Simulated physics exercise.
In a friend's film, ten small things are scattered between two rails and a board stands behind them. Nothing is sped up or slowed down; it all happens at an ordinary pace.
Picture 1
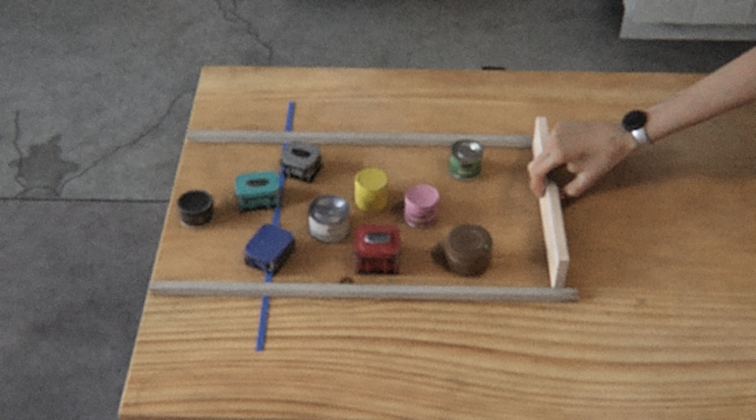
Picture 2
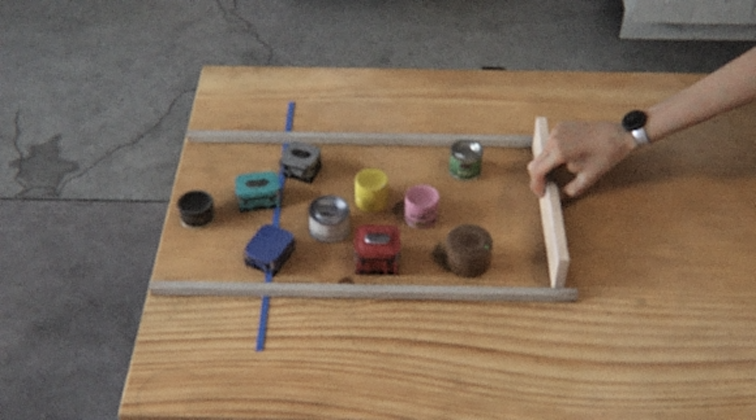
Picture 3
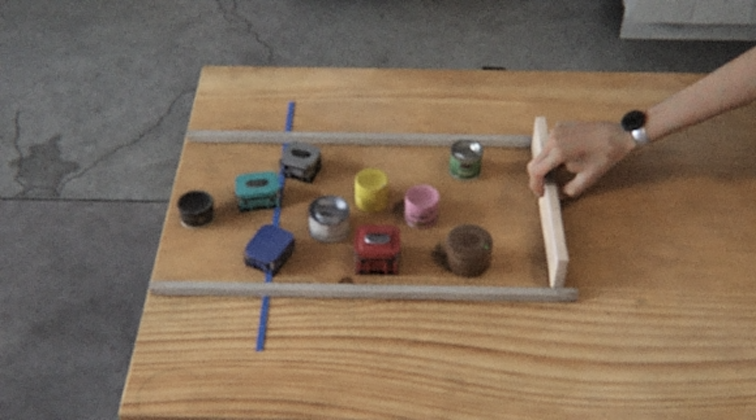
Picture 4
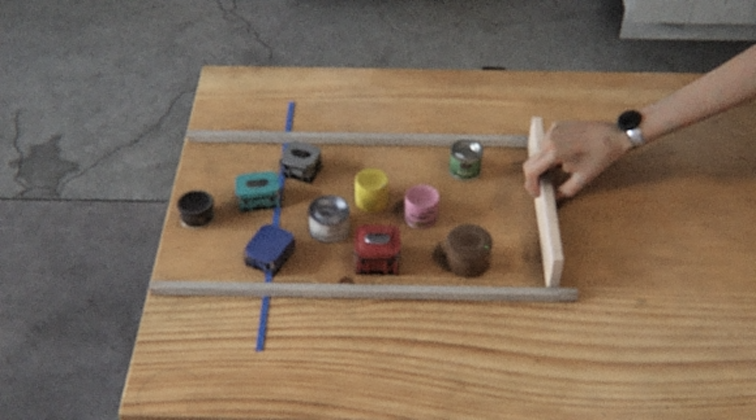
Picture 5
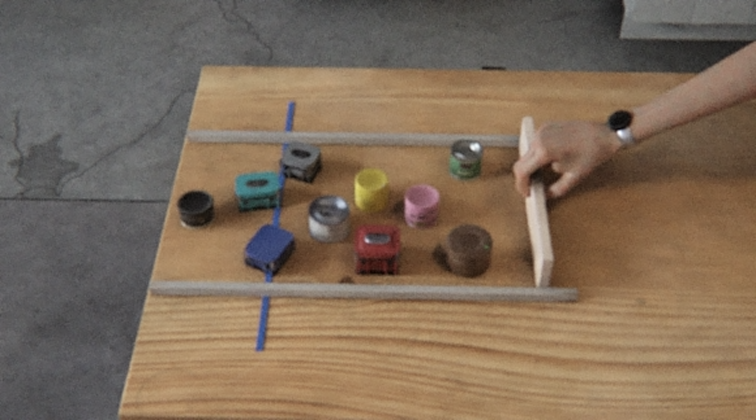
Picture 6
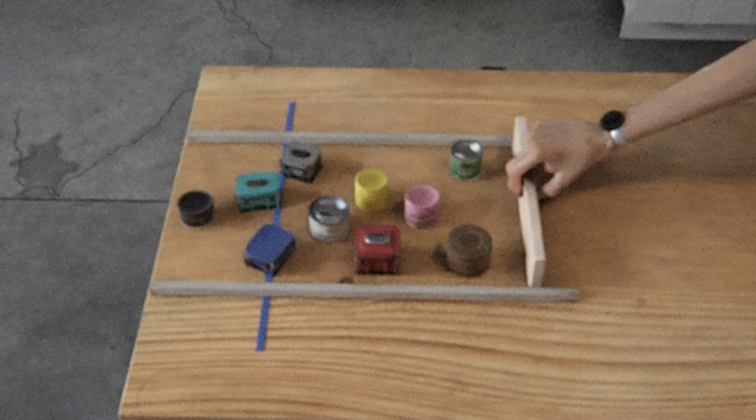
A hand wearing a watch held a wooden board upright behind scattered little pots, tins and cases, then slid it slightly left between two rails, while the small things stayed where they were.
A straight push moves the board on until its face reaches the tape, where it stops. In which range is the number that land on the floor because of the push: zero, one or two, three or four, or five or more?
In the range zero.
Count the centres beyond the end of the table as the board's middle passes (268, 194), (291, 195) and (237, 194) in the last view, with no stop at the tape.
1, 0 and 2.
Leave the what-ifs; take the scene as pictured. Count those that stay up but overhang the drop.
1 is the number.
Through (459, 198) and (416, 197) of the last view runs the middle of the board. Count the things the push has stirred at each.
At that stage 2; at the next, 4.
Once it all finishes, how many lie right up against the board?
It touches 4.
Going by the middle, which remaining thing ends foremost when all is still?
It's the blue case that is foremost.
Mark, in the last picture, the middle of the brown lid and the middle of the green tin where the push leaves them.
I'd put one at around (248, 249) and the other at around (267, 156).
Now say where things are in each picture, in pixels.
Black pot (196, 209); turquoise case (258, 192); blue case (270, 250); board (549, 199); tape (277, 211), in the first frame.
Turquoise case (258, 192); green tin (466, 160), in the second frame.
Blue case (270, 250); pink tub (422, 207), in the third frame.
Black pot (196, 210); grey case (301, 162), in the fourth frame.
Turquoise case (258, 192); red case (377, 249), in the fifth frame.
Black pot (196, 210); turquoise case (258, 192); blue case (270, 250); board (527, 199); tape (277, 211), in the sixth frame.
Soon after, none off yet; black pot at rest near (196, 210); turquoise case at rest near (258, 192); blue case at rest near (270, 250).
At rest, the number that fall off is zero.
